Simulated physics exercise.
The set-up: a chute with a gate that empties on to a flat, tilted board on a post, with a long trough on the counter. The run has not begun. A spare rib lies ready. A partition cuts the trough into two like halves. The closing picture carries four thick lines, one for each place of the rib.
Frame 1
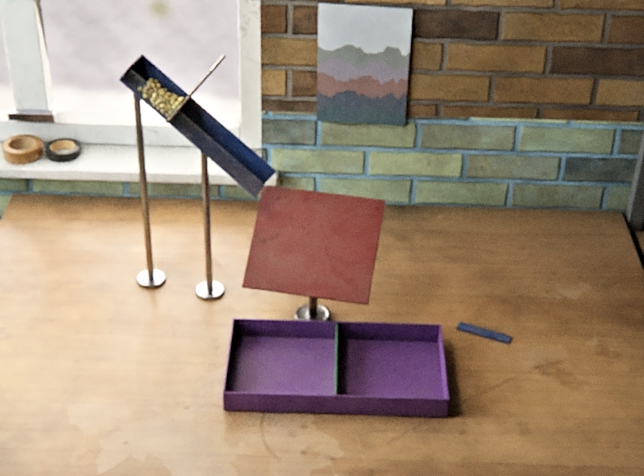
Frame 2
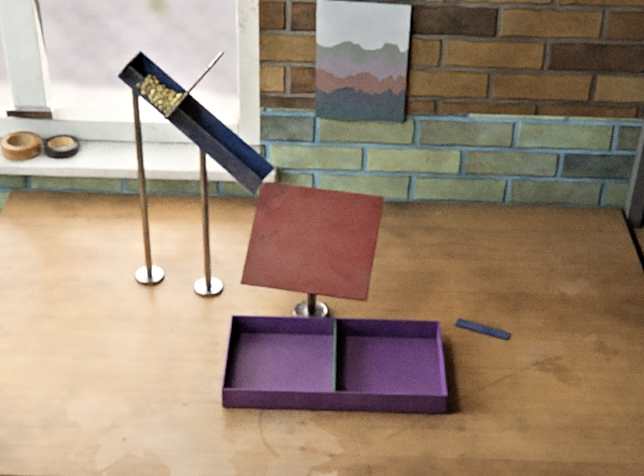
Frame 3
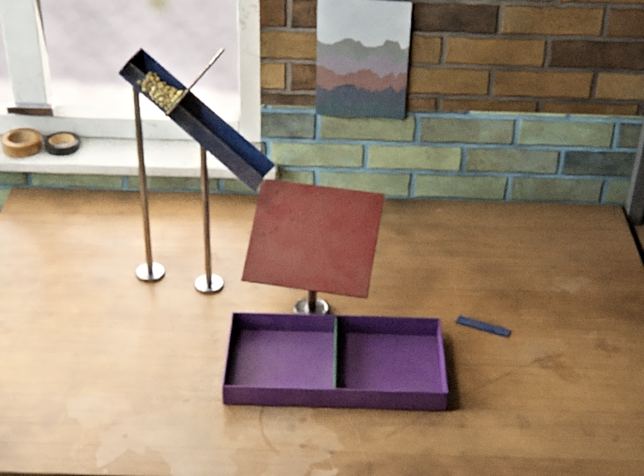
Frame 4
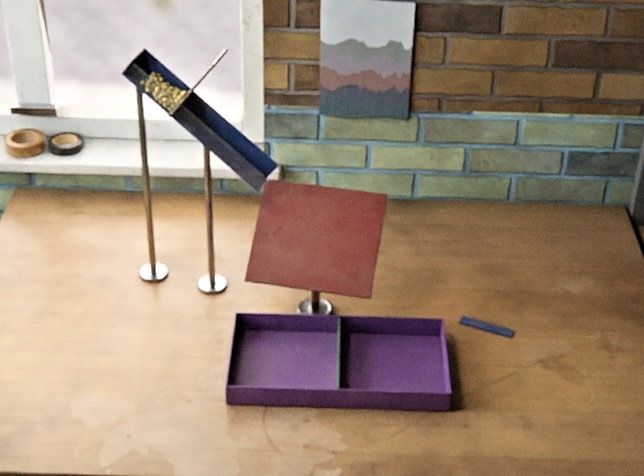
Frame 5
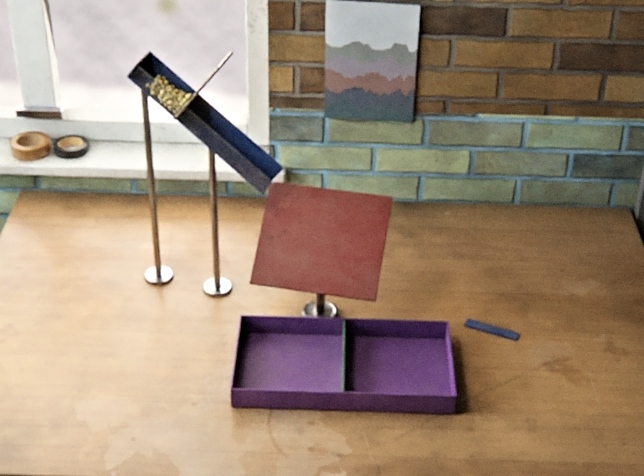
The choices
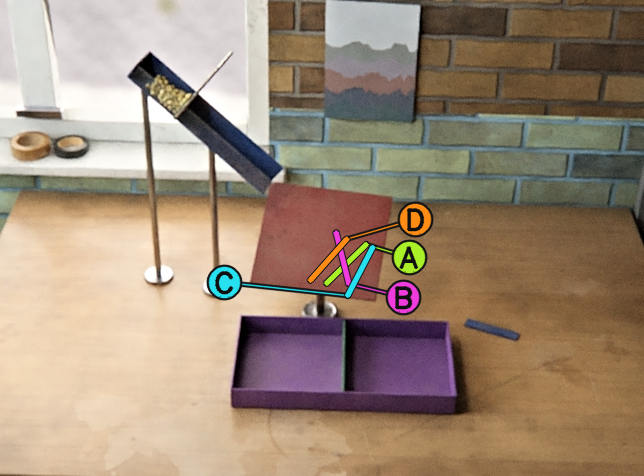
A tilted blue chute holding yellowish beans stood on two thin posts above a sloping red board and a divided purple tray, and nothing on the table moved while the view shifted very slightly.
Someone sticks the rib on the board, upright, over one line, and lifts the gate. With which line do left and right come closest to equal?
Best: B.
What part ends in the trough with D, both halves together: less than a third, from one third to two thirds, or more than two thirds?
More than two thirds.
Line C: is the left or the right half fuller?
The left half.
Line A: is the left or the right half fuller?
Left.
On the marked copy, line A from (366, 244) to (326, 283); line B from (336, 232) to (348, 283); line C from (372, 247) to (347, 295); line D from (346, 239) to (310, 280).
If A is chosen, of what is caught, almost all in the left half, just a few in the right.
If B is chosen, of what is caught, roughly half in the left half, roughly half in the right.
If C is chosen, of what is caught, the larger part in the left half, roughly a quarter in the right.
If D is chosen, of what is caught, almost all in the left half, about a tenth in the right.
